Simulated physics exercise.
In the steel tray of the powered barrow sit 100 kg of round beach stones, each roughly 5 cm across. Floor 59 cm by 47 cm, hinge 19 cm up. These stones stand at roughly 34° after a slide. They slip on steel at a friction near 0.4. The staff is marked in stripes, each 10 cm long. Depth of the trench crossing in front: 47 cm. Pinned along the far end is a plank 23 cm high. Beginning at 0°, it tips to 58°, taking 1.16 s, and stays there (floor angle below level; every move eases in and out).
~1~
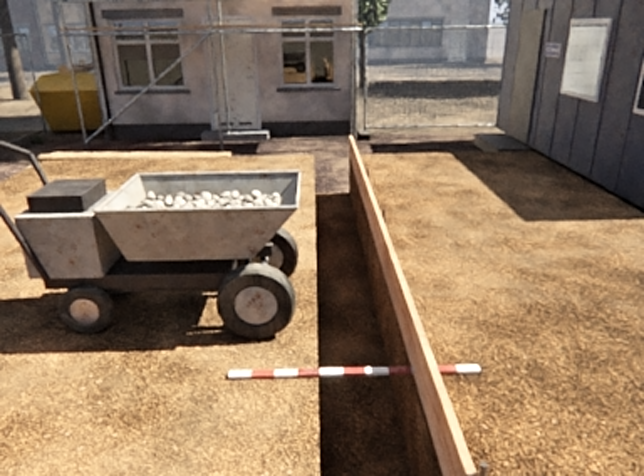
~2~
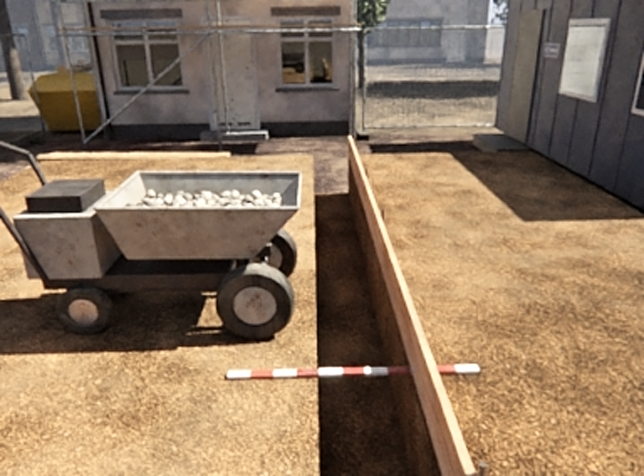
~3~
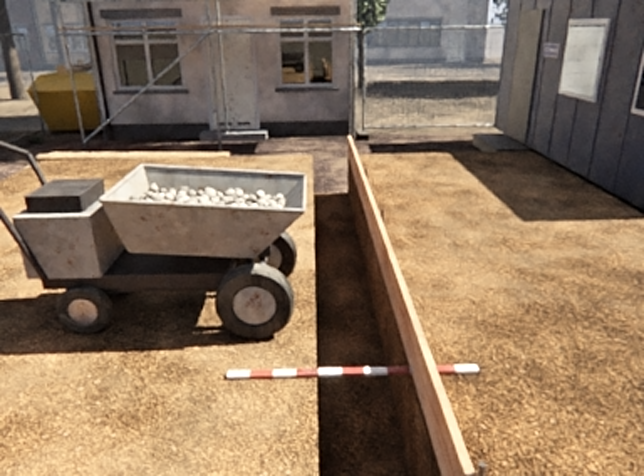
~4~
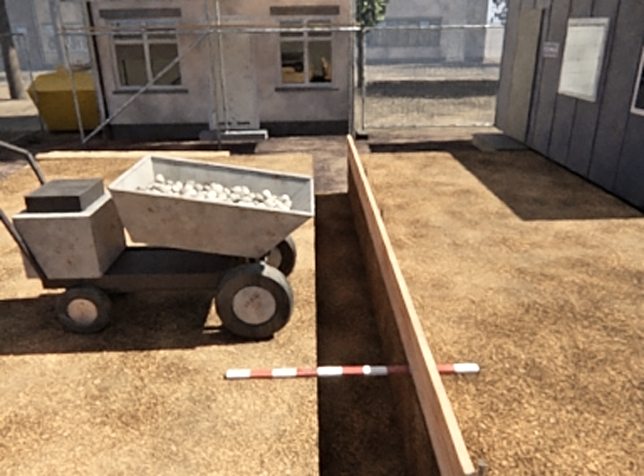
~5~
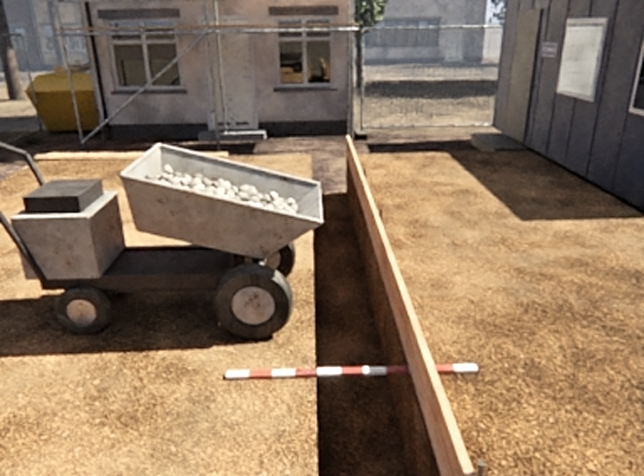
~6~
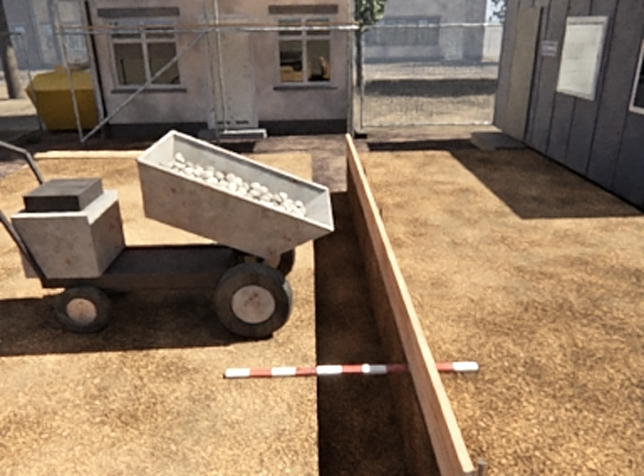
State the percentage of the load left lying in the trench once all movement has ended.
The share left there is about 79 per cent.
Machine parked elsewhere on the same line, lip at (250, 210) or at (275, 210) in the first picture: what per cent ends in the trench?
Some 95 and some 95 per cent, in that order.
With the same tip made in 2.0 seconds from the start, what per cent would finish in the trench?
That would give about 90 percent.
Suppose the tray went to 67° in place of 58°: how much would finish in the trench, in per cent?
In that case around 90 percent.
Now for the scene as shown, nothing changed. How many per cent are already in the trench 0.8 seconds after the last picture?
By then, around 20 percent.
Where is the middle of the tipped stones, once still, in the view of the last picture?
(369, 366).
Then, 0.4 s after the last picture the floor is at 49°, 100 % in the tray; the foremost stones are at (342, 250).
Then, 0.8 s after the last picture the floor is at 58°, 78 % in the tray, 19 % in the trench, 3 % past the trench; the foremost stones are at (402, 257).
Then, 1.1 s after the last picture the floor is at 58°, 43 % in the tray, 45 % in the trench, 12 % past the trench; the foremost stones are at (465, 291).
Then, 3.1 s after the last picture the floor is at 58°, 9 % in the tray, 79 % in the trench, 12 % past the trench; the foremost stones are at (514, 281).
